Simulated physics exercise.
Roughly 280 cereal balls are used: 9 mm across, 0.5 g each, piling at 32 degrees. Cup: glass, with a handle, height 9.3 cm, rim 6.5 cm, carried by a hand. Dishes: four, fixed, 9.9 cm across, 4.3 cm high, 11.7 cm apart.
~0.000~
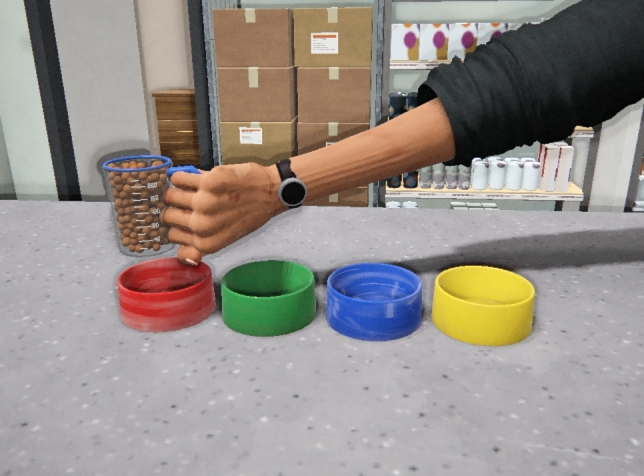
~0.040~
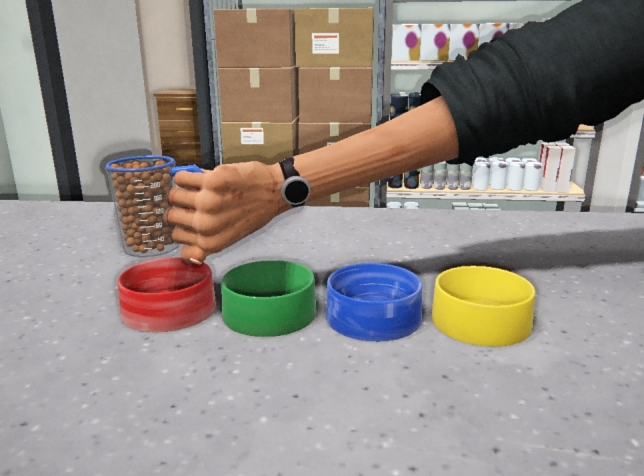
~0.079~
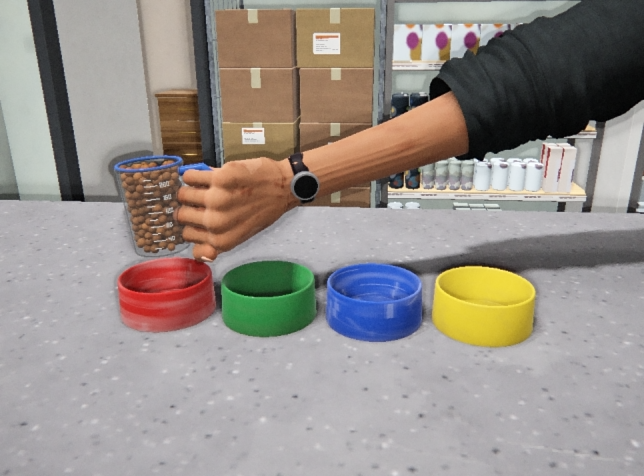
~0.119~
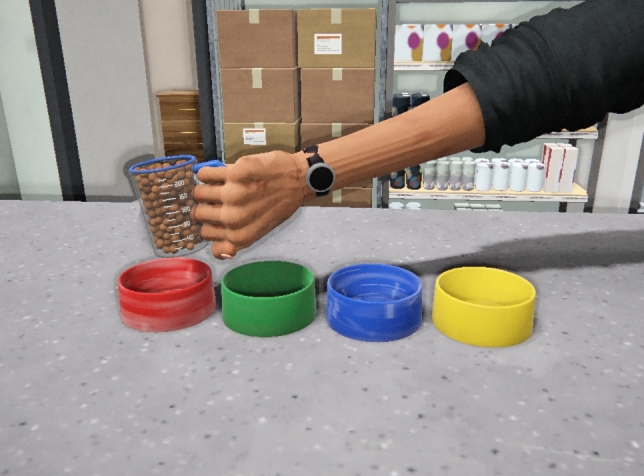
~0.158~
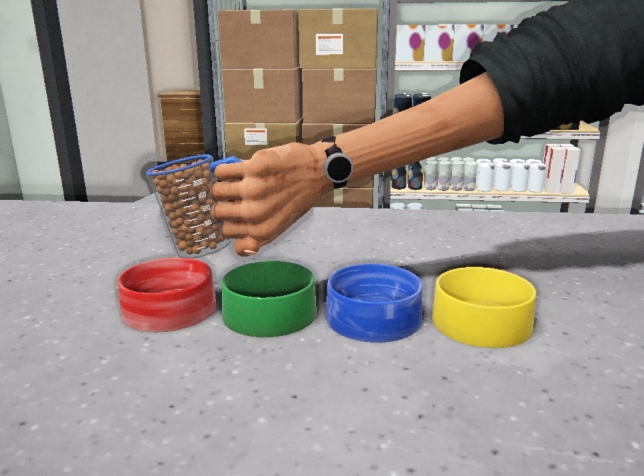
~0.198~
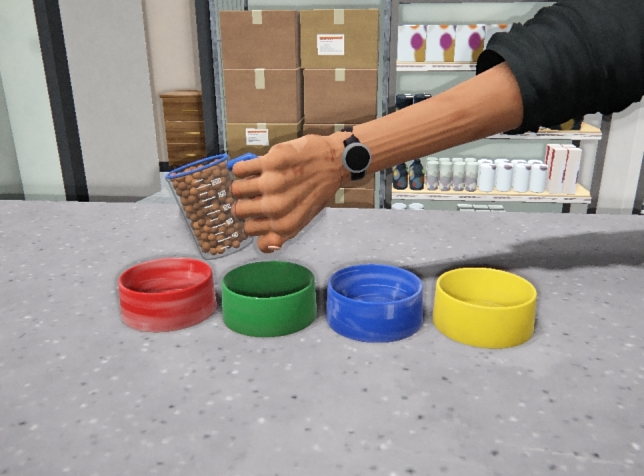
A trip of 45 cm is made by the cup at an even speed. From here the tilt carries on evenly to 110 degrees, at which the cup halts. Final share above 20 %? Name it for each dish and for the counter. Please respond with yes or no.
Red no, blue no, green no, yellow yes, counter no.
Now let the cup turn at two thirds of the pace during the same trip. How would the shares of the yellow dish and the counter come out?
It would be yellow 100 and counter 0.
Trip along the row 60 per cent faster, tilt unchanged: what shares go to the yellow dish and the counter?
Yellow 100, counter 0.
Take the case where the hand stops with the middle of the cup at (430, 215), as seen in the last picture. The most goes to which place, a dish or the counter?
Most of it ends up at blue.
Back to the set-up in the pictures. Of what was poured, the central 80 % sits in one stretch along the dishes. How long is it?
It covers some 6 centimetres of the row.
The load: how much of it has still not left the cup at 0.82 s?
About 95 per cent.
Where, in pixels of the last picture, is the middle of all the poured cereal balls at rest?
Roughly (492, 304).
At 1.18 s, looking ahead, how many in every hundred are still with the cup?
My guess is near 60 per cent.
After 0.57 s, tilt 62 degrees; cup holds 100 %.
Then, at 0.82 s, tilt 92 degrees; cup holds 95 %, yellow 5 %.
After 1.18 s, tilt 110 degrees; cup holds 60 %, yellow 35 %.
At rest (2.7 s), red 0 %, blue 0 %, green 0 %, yellow 100 %, counter 0 %.
